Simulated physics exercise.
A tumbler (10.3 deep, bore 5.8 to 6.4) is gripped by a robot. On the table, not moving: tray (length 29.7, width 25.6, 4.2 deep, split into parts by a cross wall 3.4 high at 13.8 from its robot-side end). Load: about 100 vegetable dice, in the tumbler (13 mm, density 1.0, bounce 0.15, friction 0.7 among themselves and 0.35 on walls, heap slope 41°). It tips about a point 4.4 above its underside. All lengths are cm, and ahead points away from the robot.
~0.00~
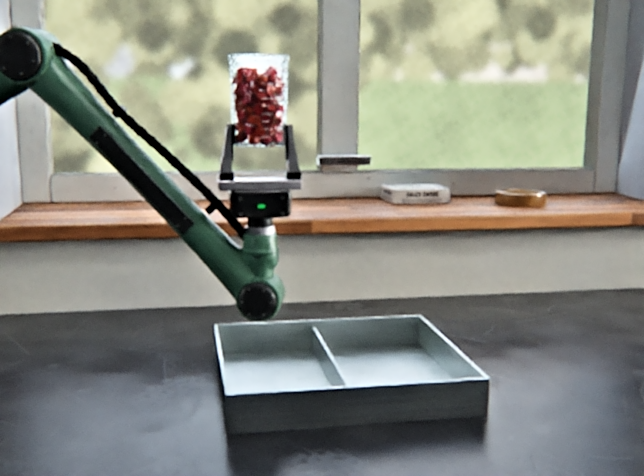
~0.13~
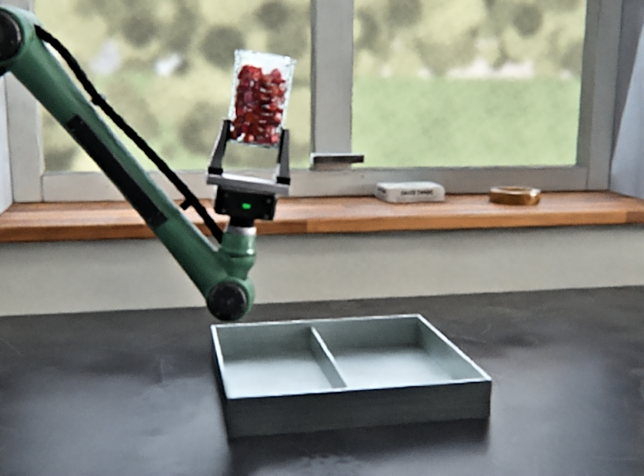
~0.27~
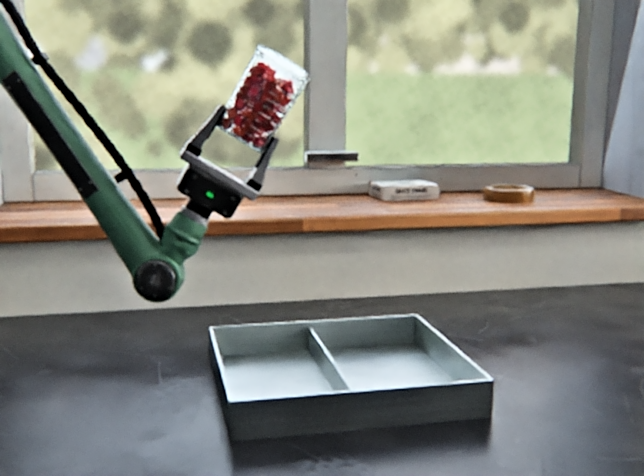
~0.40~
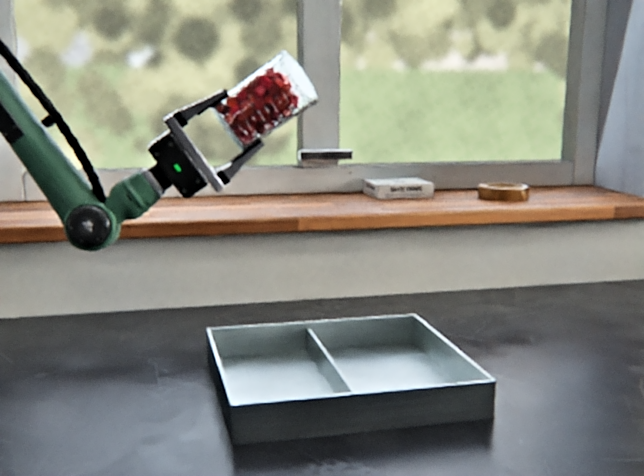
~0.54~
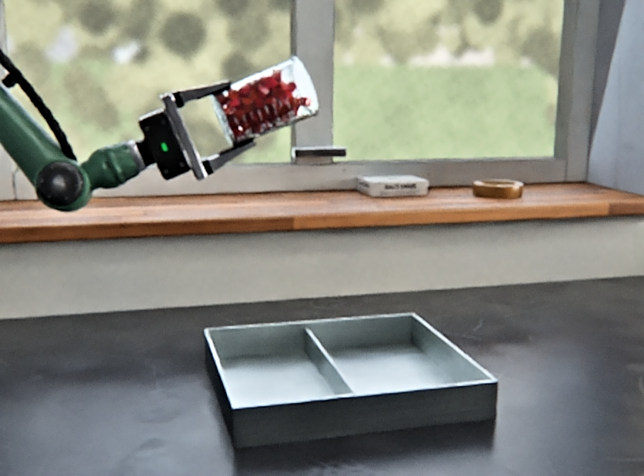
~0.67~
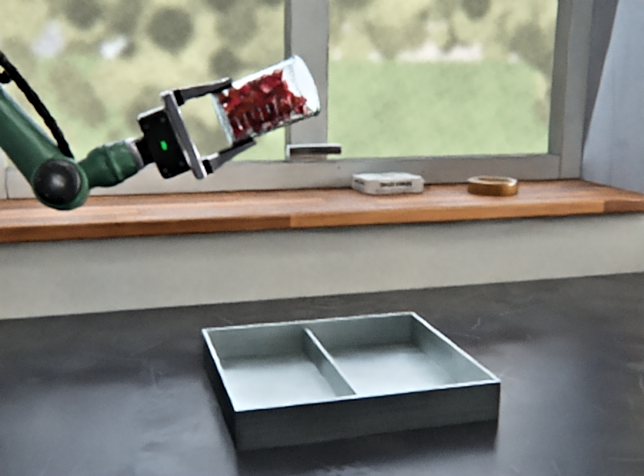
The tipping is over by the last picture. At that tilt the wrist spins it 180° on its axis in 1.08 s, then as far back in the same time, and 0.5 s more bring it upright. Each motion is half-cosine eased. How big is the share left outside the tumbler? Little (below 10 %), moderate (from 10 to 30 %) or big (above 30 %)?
A little share, below 10 %, ends outside the tumbler.
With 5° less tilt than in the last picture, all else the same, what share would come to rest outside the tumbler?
Then about 0 per cent.
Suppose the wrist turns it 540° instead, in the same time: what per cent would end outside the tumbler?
Then about 5 per cent.
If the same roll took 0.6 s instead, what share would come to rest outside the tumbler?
In that case some 0 per cent.
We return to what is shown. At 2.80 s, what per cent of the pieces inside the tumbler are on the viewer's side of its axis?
About 55 per cent.
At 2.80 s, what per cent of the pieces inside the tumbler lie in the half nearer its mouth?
Some 45 per cent.
After 1.73 s, tipped 69°, highest piece 38 above the table; 103 in the tumbler, 1 in the far-side part.
After 2.80 s, tipped 69°, highest piece 38 above the table; 103 in the tumbler, 1 in the far-side part.
After 3.53 s, upright, highest piece 41 above the table; 103 in the tumbler, 1 in the far-side part.
After 4.23 s, upright, highest piece 41 above the table; 103 in the tumbler, 1 in the far-side part.
At rest, 103 in the tumbler, 1 in the far-side part. That is 1 % outside the tumbler.
